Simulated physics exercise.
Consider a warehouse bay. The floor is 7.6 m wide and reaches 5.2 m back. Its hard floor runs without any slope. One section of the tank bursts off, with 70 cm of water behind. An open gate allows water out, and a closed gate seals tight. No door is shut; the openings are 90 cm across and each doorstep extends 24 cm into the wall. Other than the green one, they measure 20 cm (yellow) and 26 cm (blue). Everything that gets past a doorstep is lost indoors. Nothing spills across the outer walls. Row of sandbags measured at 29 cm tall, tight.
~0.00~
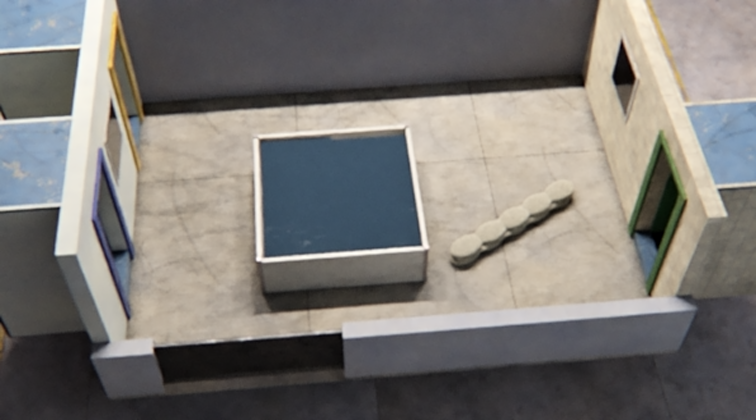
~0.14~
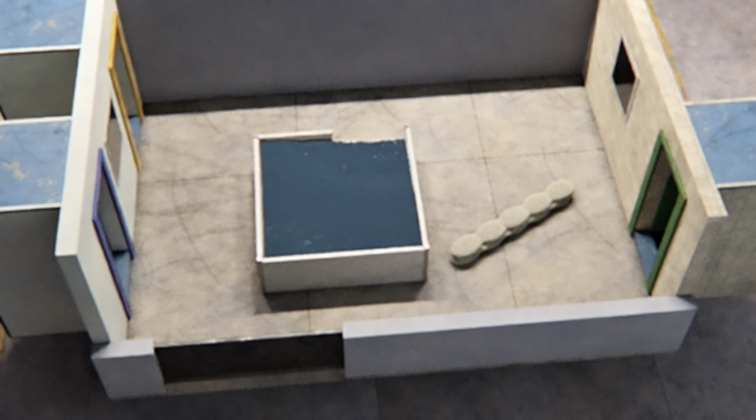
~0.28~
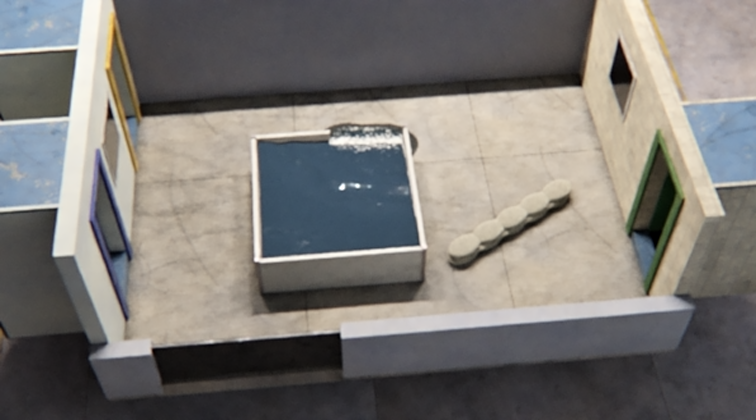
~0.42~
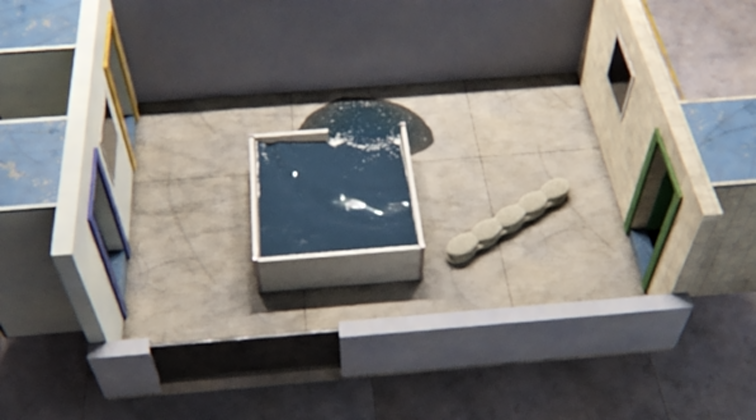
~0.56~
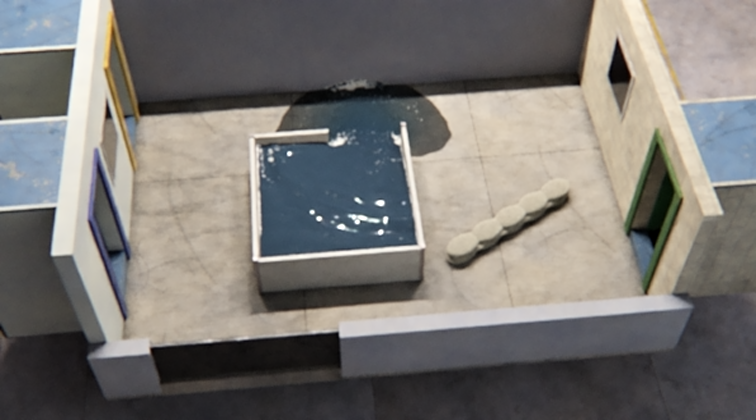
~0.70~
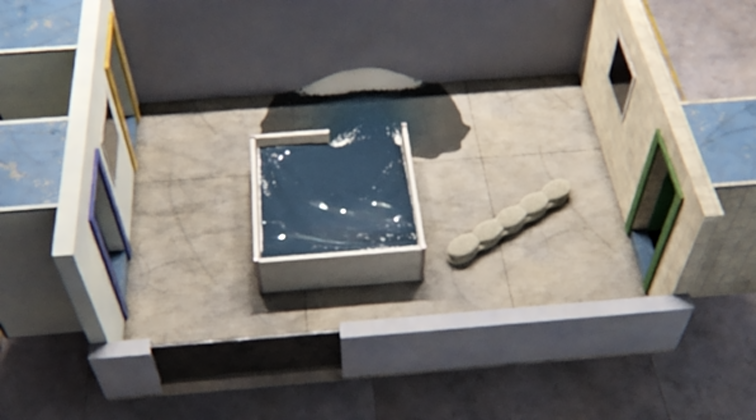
In the video, a section on the far side of a square tank breaks open, and dark water pours onto the floor, spreading in a widening pool to the back wall while the row of sandbags on the right stays still.
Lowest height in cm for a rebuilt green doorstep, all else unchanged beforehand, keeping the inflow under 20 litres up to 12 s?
7 cm.
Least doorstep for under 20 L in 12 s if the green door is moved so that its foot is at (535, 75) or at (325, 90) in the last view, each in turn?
Around 19 and 36 cm respectively.
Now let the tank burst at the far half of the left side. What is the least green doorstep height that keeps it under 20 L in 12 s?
Roughly 13.0 cm.
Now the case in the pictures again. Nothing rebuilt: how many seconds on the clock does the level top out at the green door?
Approximately 11.0 s.
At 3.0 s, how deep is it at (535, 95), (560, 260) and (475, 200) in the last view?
Ordered as asked: 10, 0, 0 cm.
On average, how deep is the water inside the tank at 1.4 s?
About 52 centimetres on average.
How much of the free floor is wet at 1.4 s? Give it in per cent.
Wet share: Around 15 %.
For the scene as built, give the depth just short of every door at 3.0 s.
Yellow door 26 cm, green door 1 cm, blue door 0 cm.
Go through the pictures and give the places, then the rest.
In the first picture, still water, 70 cm deep, in the tank at (337, 193); the green door at (655, 220) is dry.
In the second picture, water pours out on the far side and has run 0.4 m, to a hidden place; about 9 cm deep outside, 70 cm at the back.
In the third picture, water pours out on the far side and has run 0.8 m, to (345, 127); about 12 cm deep outside, 70 cm at the back.
In the fourth picture, the gap is on the far side, the front 1.4 m out at (341, 102); the back of the tank holds 70 cm.
In the fifth picture, the gap is on the far side, the front 1.7 m out at (395, 86); the back of the tank holds 70 cm.
In the sixth picture, water pours out on the far side and has run 1.8 m, to (430, 84); about 7 cm deep outside, 67 cm at the back; 3.8 m in a straight line remain to the green door at (651, 219).
After 1.4 s water covers 15 % of the floor, deepest (48 cm) near (362, 94); it has not reached the green door.
After 3.0 s water covers 45 % of the floor, deepest (36 cm) near (568, 80); it has not reached the green door.
After 12.0 s water covers 95 % of the floor, deepest (16 cm) near (122, 372); 11 cm at the green door, 0 litres in over its 16 cm doorstep.
At the green door as built, the water arrived by 3.1 s and peaked near 14 cm at 11.2 s.
Run again over the same 12 s with other heights there, 27 litres in over 6 cm, 12 litres over 8 cm. The limit of 20 litres is kept from about 7 cm up.
